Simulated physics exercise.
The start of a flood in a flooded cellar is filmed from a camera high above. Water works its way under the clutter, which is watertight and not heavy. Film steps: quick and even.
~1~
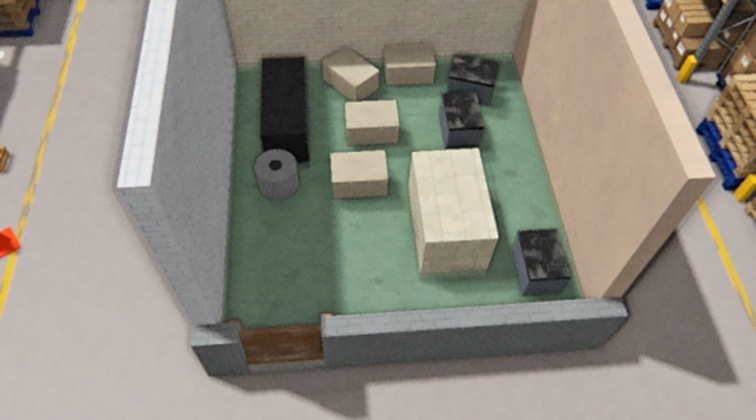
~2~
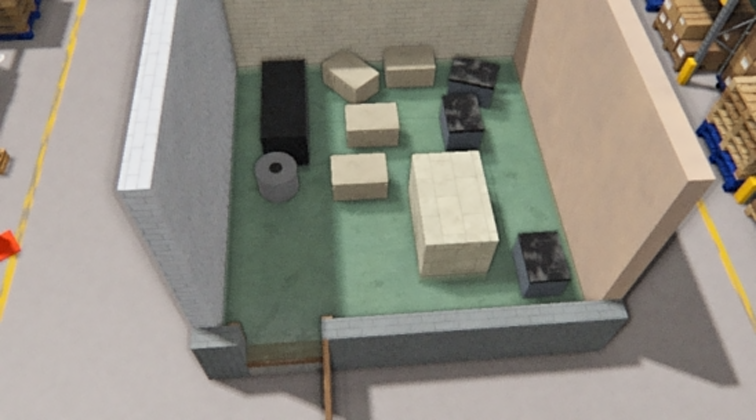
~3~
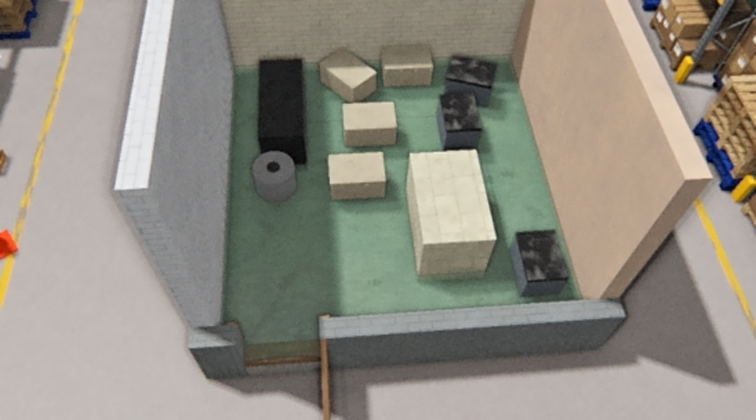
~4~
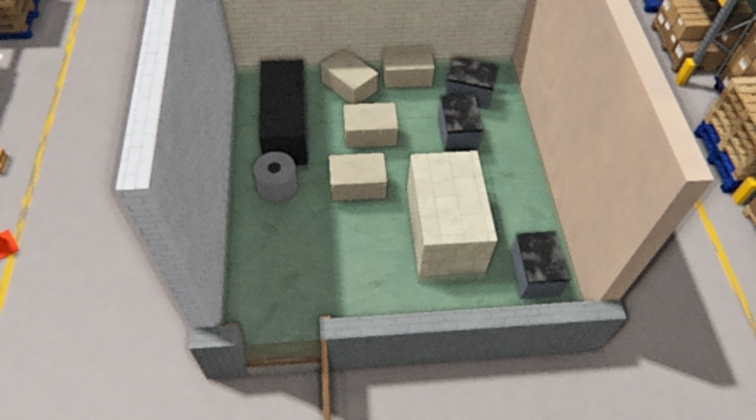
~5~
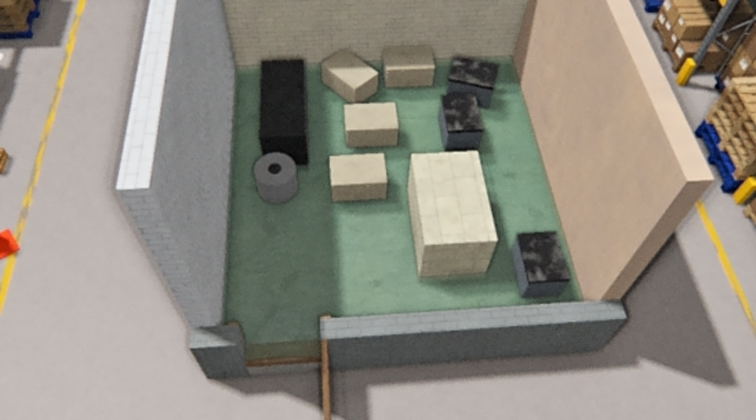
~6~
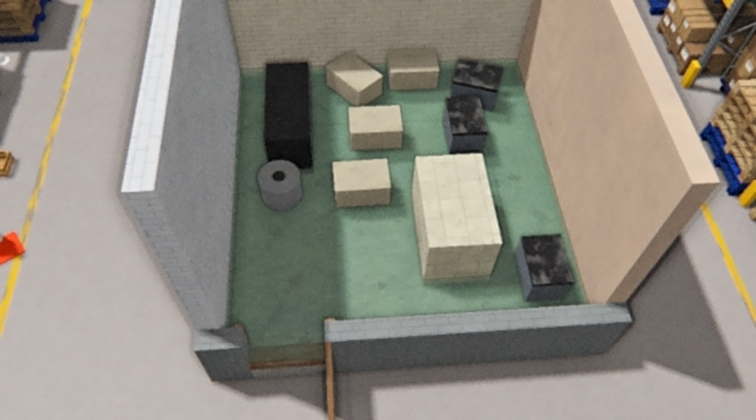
In a walled room with a green floor, seen from above, the brown door at the front swung open outward, and then the pale boxes, dark crates and grey cylinder barely moved at all.
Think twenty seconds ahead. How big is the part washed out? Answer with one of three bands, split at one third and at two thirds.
One third to two thirds.
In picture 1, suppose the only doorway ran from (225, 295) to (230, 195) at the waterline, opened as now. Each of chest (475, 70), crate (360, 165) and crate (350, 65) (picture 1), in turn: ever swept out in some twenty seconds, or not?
In the order given: Remains, escapes, remains.
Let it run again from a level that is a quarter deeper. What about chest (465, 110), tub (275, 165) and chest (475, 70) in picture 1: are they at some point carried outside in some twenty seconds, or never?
Going item by item, that's still there, then exited, then still there.
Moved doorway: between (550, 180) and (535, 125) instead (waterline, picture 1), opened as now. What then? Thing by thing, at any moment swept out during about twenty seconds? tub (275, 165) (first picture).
My guess is that it doesn't escape.
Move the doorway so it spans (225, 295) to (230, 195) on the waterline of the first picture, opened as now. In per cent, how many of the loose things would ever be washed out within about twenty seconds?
Around 50 per cent.
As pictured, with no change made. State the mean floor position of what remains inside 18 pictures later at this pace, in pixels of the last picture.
Roughly at (384, 187).
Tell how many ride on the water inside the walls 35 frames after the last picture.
It works out to 5.
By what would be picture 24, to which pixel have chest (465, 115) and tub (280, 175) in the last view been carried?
Estimate: (441, 129), then (252, 262).
A moment on, 0 of 8 are out; 8 afloat.
Next, 0 of 8 are out; 8 afloat.
Later, 3 of 8 are out; 5 afloat.
In the end, 3 of 8 are out; 5 afloat.
